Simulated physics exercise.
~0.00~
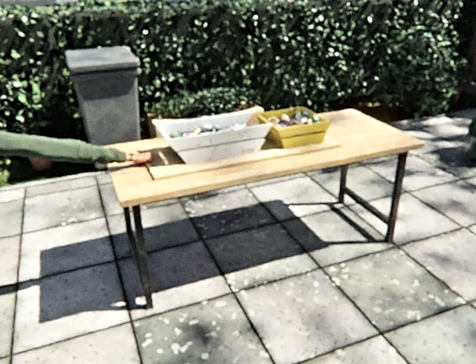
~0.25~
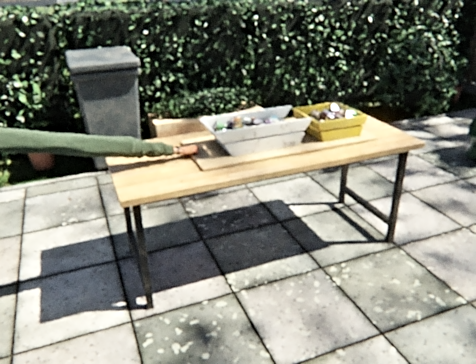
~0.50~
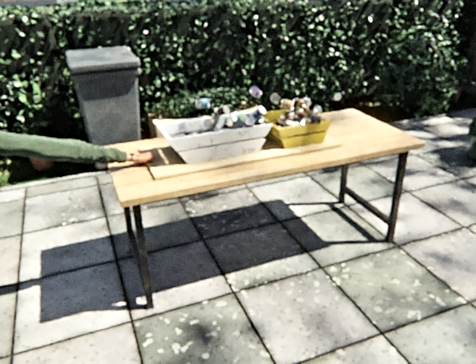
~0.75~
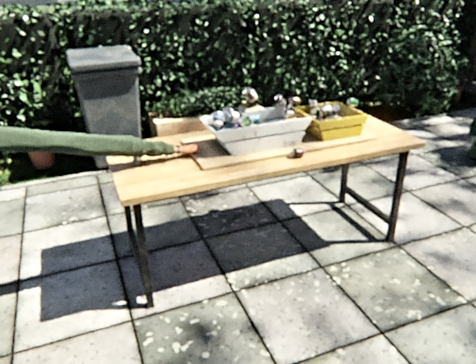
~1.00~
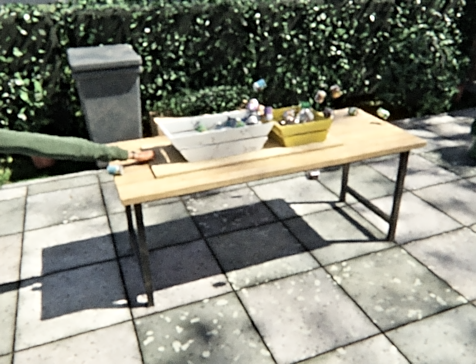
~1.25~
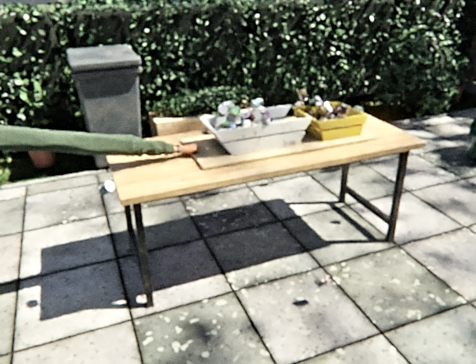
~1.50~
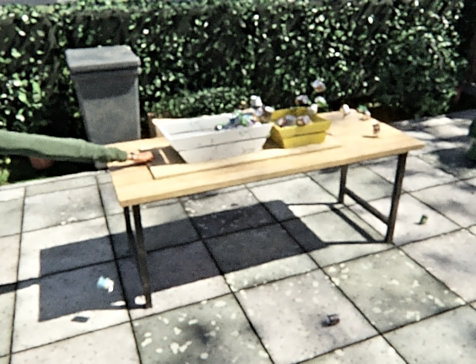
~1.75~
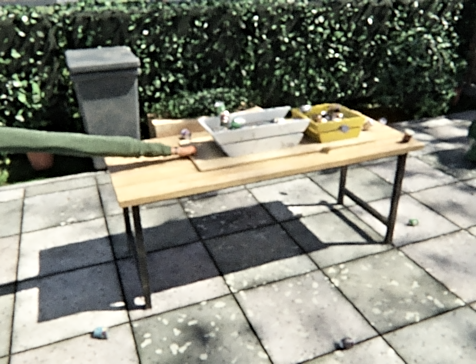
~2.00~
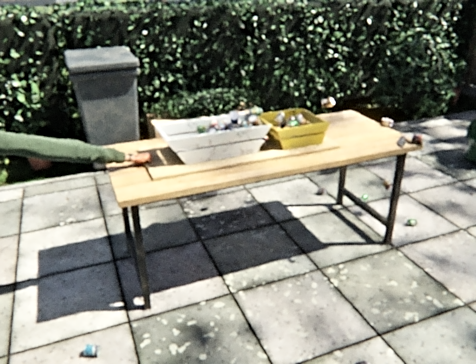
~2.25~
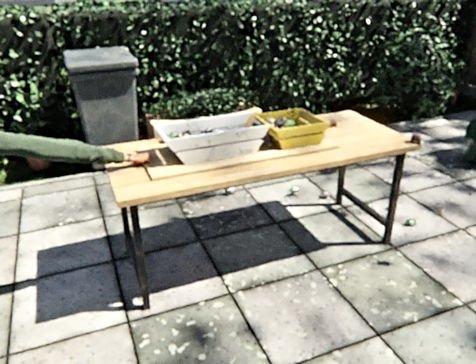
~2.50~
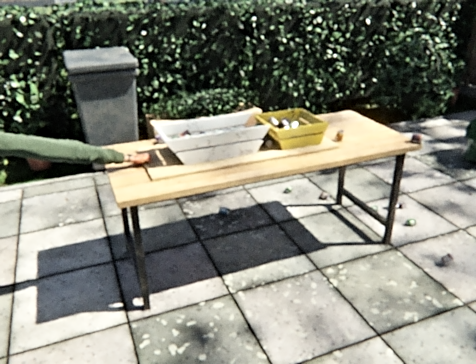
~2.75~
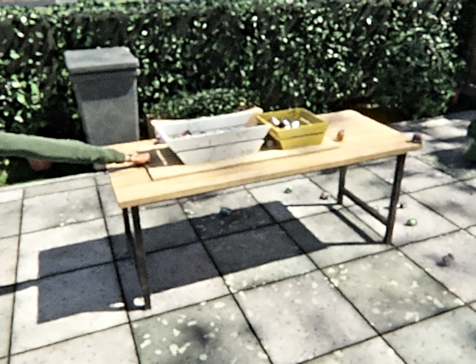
At first, a green-sleeved arm reaches in from the left and holds a board on a wooden table, carrying a white box and a yellow box filled with small cans. The hand pushes the board to the right and pulls it back, and the cans begin to jump above the rims. As the back-and-forth shaking continues, several spill onto the tabletop, and some drop off its edges to the paving and roll away. Finally the board rests at the left, with both boxes still partly filled and a few cans scattered on the table and ground.
